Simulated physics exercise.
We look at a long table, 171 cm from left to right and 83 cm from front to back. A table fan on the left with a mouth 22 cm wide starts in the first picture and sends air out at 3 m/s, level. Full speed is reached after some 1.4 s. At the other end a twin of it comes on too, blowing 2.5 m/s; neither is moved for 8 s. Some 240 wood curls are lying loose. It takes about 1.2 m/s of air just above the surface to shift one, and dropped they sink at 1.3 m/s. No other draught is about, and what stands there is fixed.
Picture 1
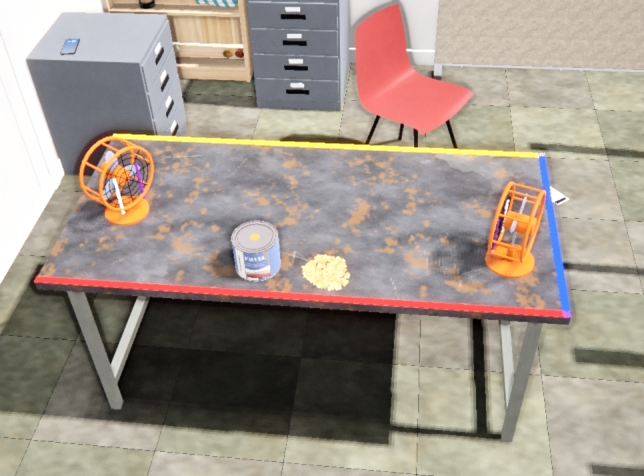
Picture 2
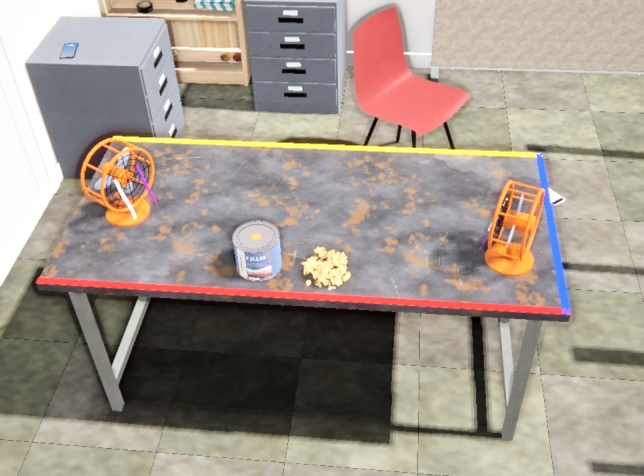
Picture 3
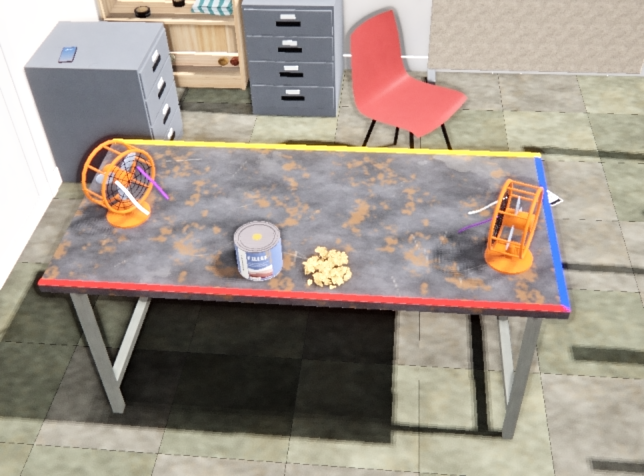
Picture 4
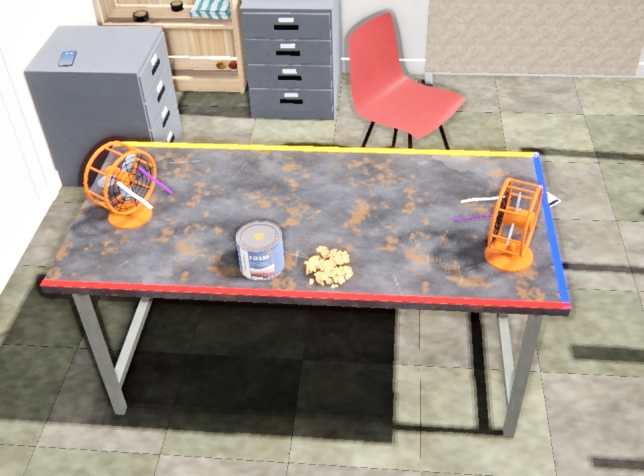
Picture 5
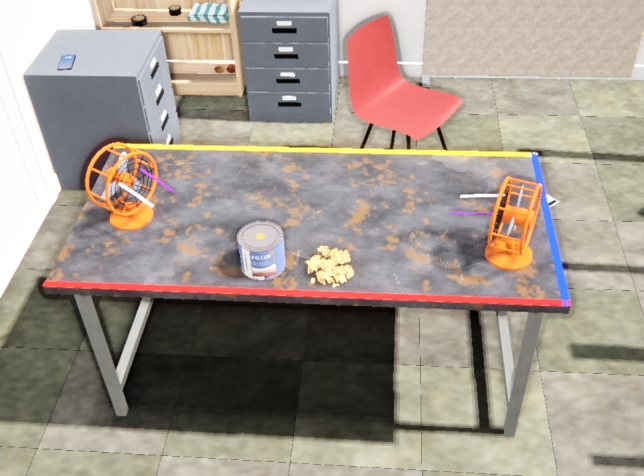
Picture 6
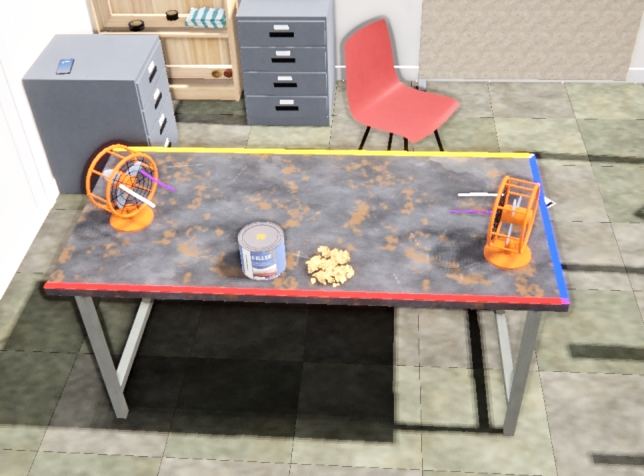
At first, two orange table fans face each other across a long, stained table, their white and purple streamers hanging close to the cages, with a tin and a pale heap of curls between them. Then the streamers lift and stretch inward, staying out while the heap lies still.
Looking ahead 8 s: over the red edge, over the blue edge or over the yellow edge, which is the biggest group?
It is red that takes the most.
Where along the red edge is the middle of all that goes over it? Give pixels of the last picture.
At about (342, 297).
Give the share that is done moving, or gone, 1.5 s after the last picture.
Some 50 per cent.
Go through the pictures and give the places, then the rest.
In the first frame, the middle of the wood curls is near (327, 275), none has stirred yet, the mouth of the table fan is at (117, 174) and that of the second one at (517, 223).
In the second frame, the middle of the wood curls is near (328, 268), none has stirred yet, the blue edge is centred on (555, 225), the yellow edge is centred on (322, 145) and the red edge is centred on (294, 299).
In the third frame, the middle of the wood curls is near (330, 269), none has stirred yet and the top of a tin is at (257, 236).
In the fourth frame, the middle of the wood curls is near (331, 268) and none has stirred yet.
In the fifth frame, the middle of the wood curls is near (333, 267) and none has stirred yet.
In the sixth frame, the middle of the wood curls is near (333, 267) and none has stirred yet.
Then, 0.5 s after the last picture the count stands so, 0 % are over the blue edge, 0 % over the yellow edge and 4 % over the red edge; the middle of those left on the top is near (333, 273).
Then, 1.5 s after the last picture the count stands so, 0 % are over the blue edge, 0 % over the yellow edge and 57 % over the red edge; the middle of those left on the top is near (345, 283).
Then, 3.3 s after the last picture the count stands so, 0 % are over the blue edge, 0 % over the yellow edge and 99 % over the red edge.
Then, 6.9 s after the last picture, at the end, 0 % are over the blue edge, 0 % over the yellow edge and 100 % over the red edge.
